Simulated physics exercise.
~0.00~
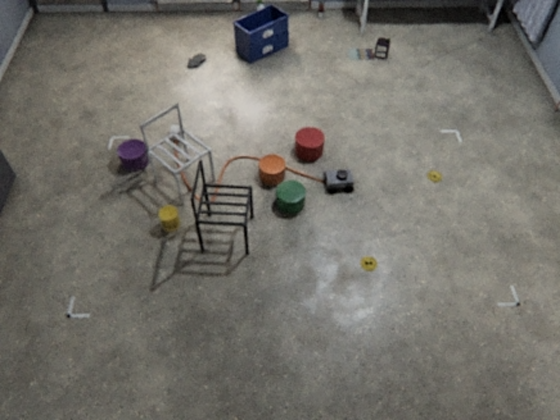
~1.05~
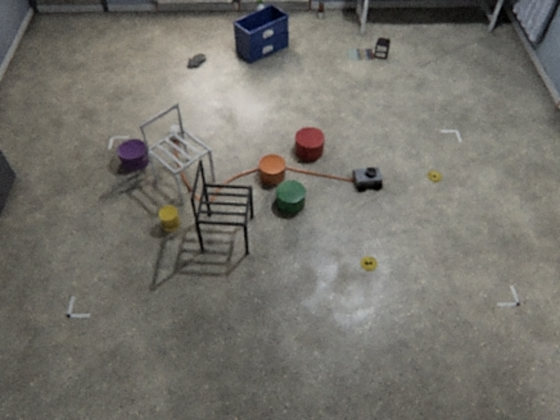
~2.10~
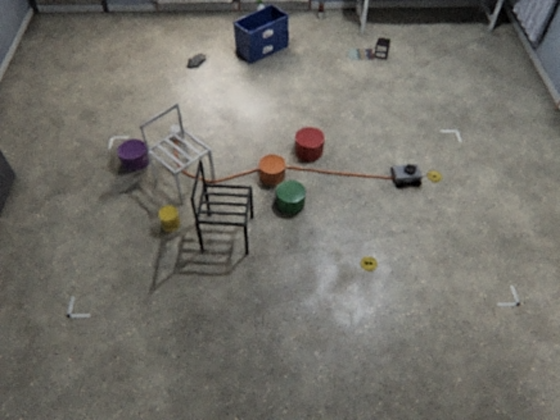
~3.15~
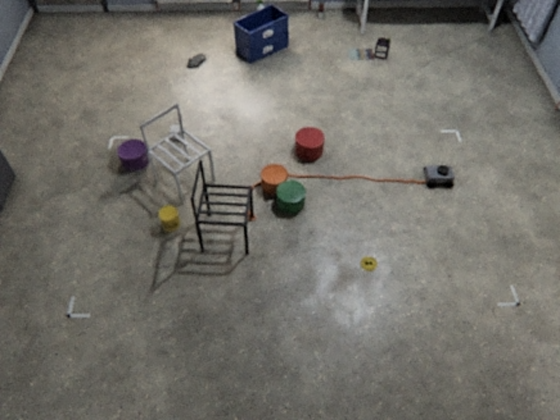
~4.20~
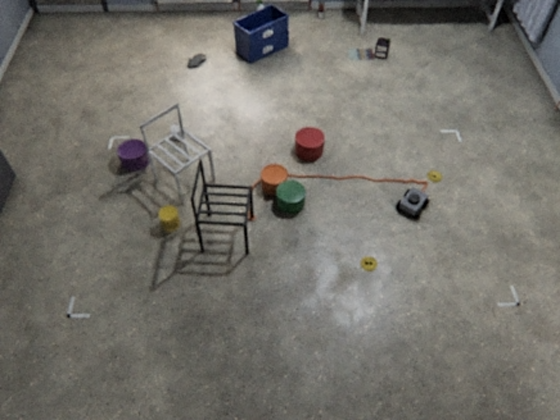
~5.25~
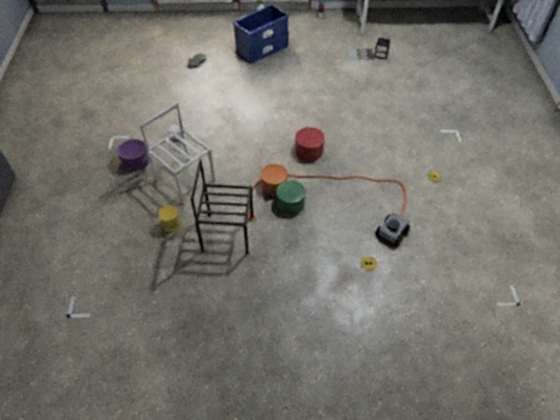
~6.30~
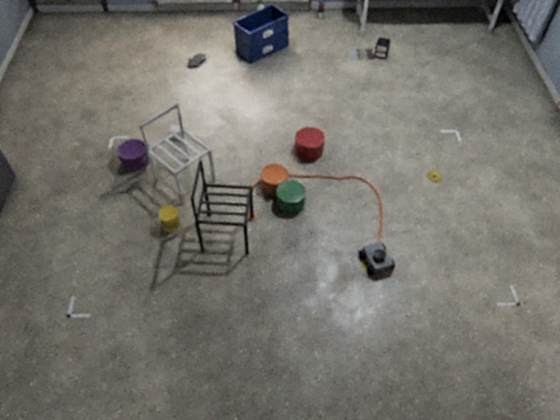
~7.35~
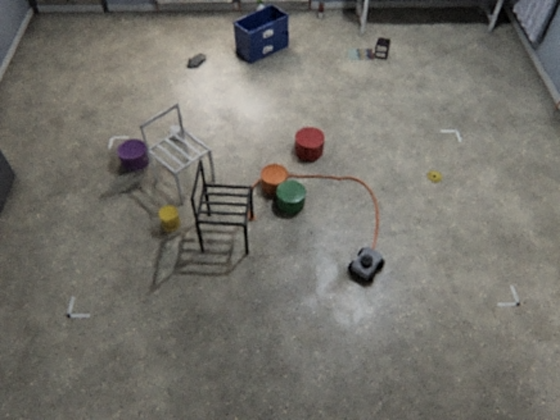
In this clip, a small dark cart trailing an orange lead drives right past colored tubs and two chairs, the lead straightening and the orange bucket shifting slightly, then turns back down and left, reaching the lower yellow mark and stopping just past it, lead curved behind.
